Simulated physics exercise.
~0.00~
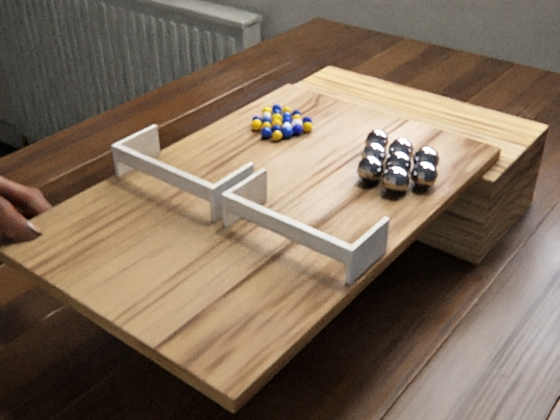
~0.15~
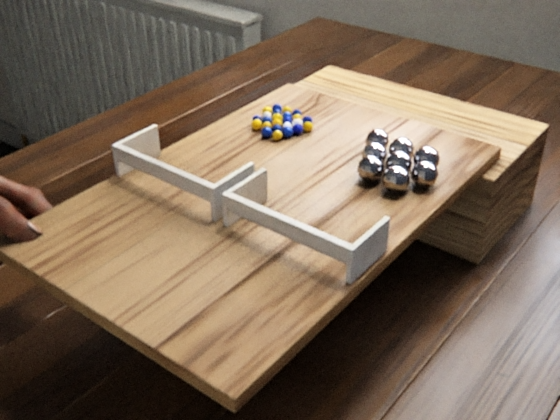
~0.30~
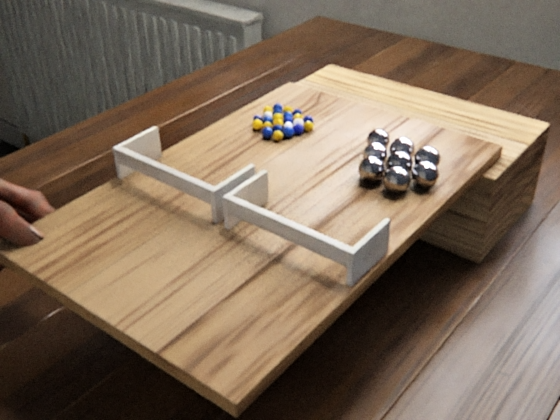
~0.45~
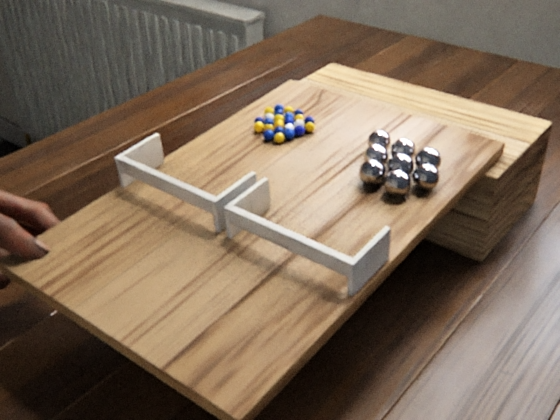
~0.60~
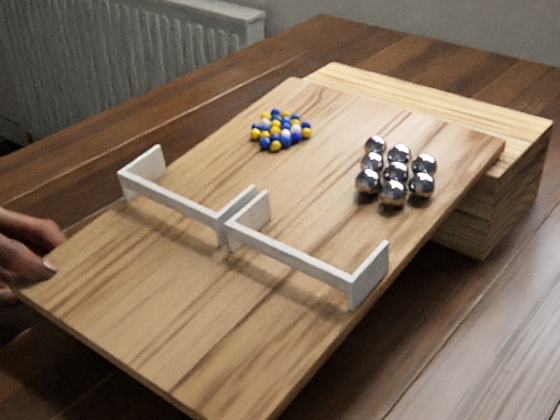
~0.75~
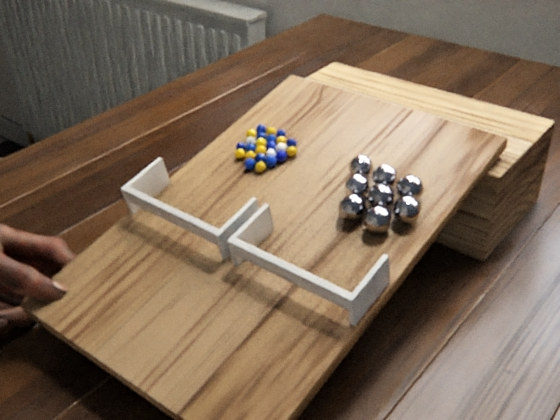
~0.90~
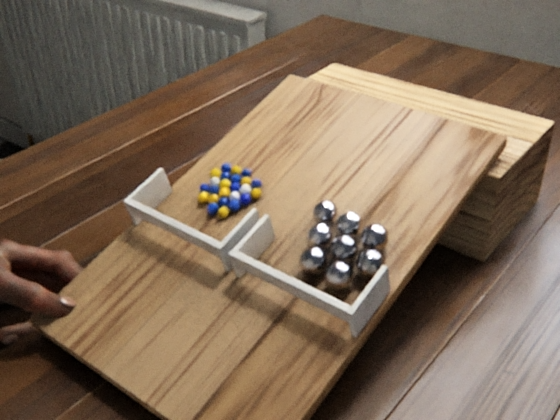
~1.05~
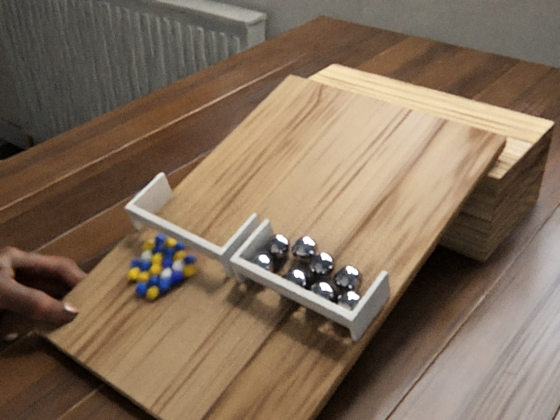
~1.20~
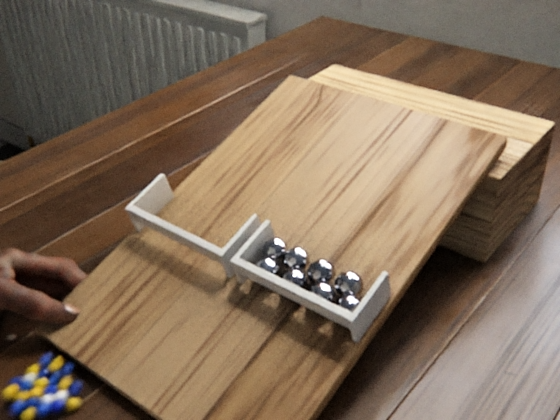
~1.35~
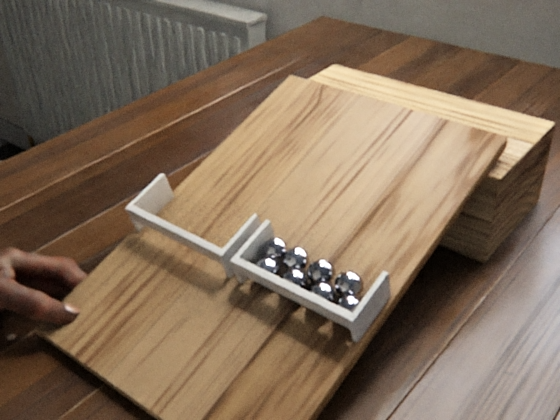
In the video, a hand lowers the free end of a wooden board, and two groups of balls slide down toward white bars. The small blue and yellow ones pass under their bar and leave the board, while the larger silver ones stay held behind theirs.
